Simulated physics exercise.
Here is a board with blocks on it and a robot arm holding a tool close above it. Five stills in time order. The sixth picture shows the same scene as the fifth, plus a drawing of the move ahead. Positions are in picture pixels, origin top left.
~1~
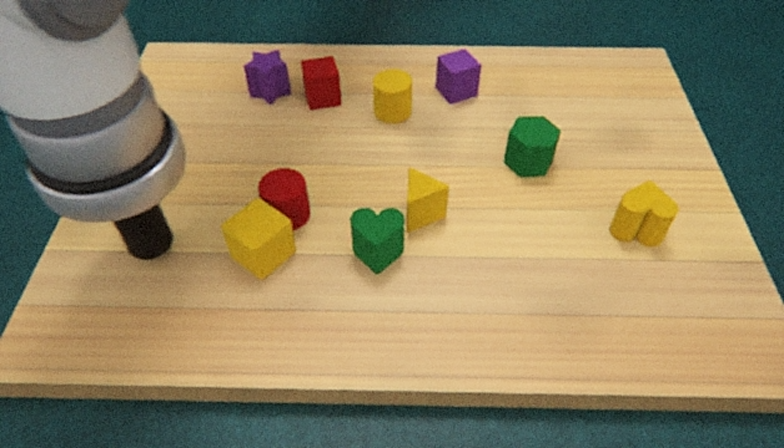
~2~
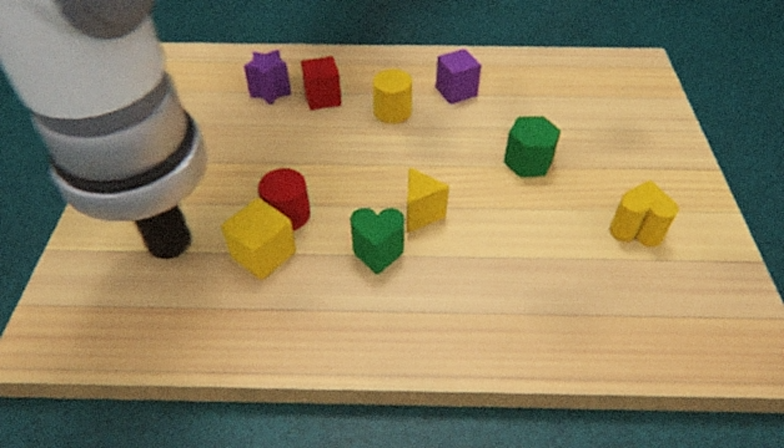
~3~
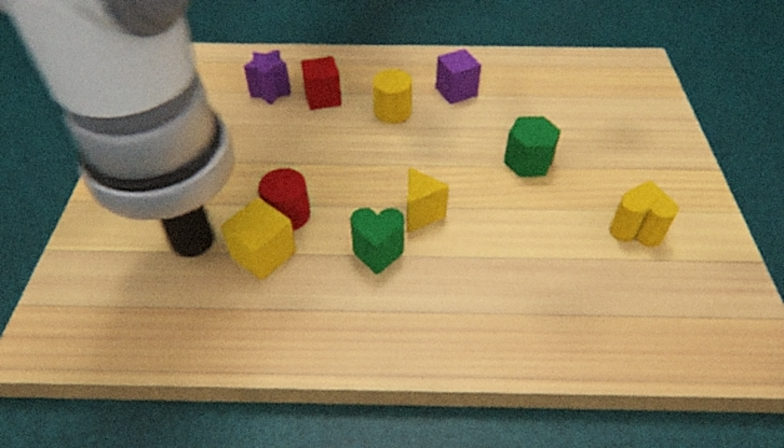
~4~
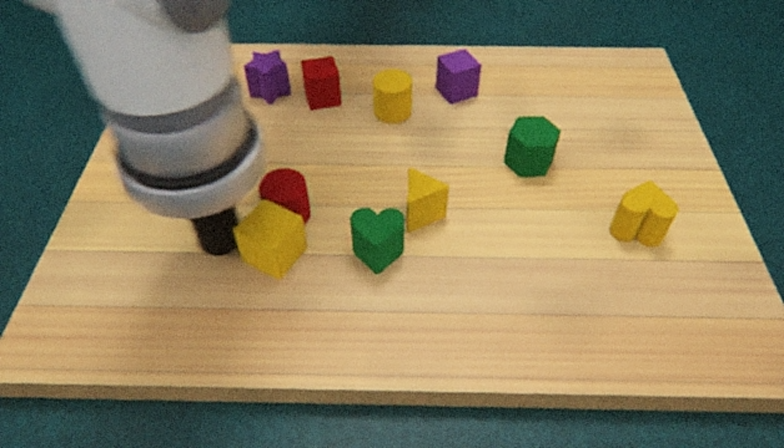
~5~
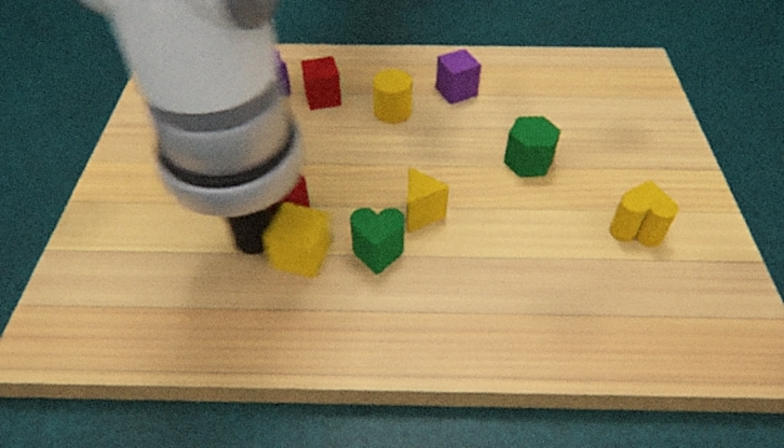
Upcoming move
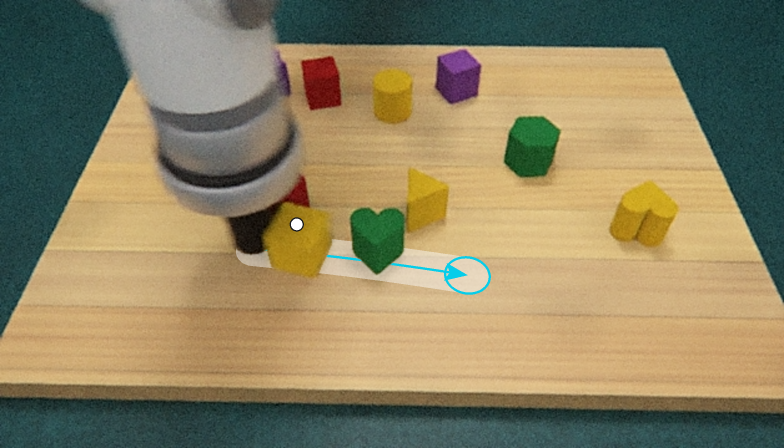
In the video, a robot arm holding a dark tool moves right across a wooden board scattered with colored blocks, reaches the yellow cube, and pushes it right in front of the red cylinder while the other blocks stay still.
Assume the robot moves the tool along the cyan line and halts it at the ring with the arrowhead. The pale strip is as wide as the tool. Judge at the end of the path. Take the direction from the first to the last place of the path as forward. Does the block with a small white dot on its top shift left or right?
Facing from start to end, it shifts left.
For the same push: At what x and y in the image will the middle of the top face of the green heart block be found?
At roughly (546, 205).
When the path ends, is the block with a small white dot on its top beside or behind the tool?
In short: No.
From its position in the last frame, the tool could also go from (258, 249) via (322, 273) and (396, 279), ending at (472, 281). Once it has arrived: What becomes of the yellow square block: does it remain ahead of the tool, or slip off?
The yellow square block won't stay at the front of the tool.
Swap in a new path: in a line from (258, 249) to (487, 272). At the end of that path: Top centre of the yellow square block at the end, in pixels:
Its top middle: (534, 223).
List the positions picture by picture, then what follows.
The first picture shows tool's lower end at (151, 243); red circle at (282, 184); yellow square block at (256, 223); green heart block at (377, 223); yellow triangular block at (422, 184).
The second picture shows tool at (170, 242); blocks still.
The third picture shows tool at (193, 241); blocks still.
The fourth picture shows tool at (222, 240); yellow square block at (268, 223).
The fifth picture shows tool at (255, 238); red circle partly hidden; yellow square block at (297, 224); green heart block at (377, 223); yellow triangular block at (422, 184).
Drawn move, from (258, 249) to (467, 275); the dot is on the yellow square block.
What follows on the original path. One third of the way, tool at (326, 245); yellow square block at (372, 223), turned 30° anticlockwise; green heart block at (419, 221), turned 30° clockwise.
Two thirds of the way, tool at (397, 254); yellow square block at (445, 227), turned 40° anticlockwise; green heart block at (489, 218), turned 20° clockwise; yellow triangular block at (429, 182), turned 25° anticlockwise.
At the end, tool at (469, 264); red circle still; yellow square block at (514, 226), turned 60° anticlockwise; green heart block at (546, 205); yellow triangular block at (429, 182), turned 25° anticlockwise.
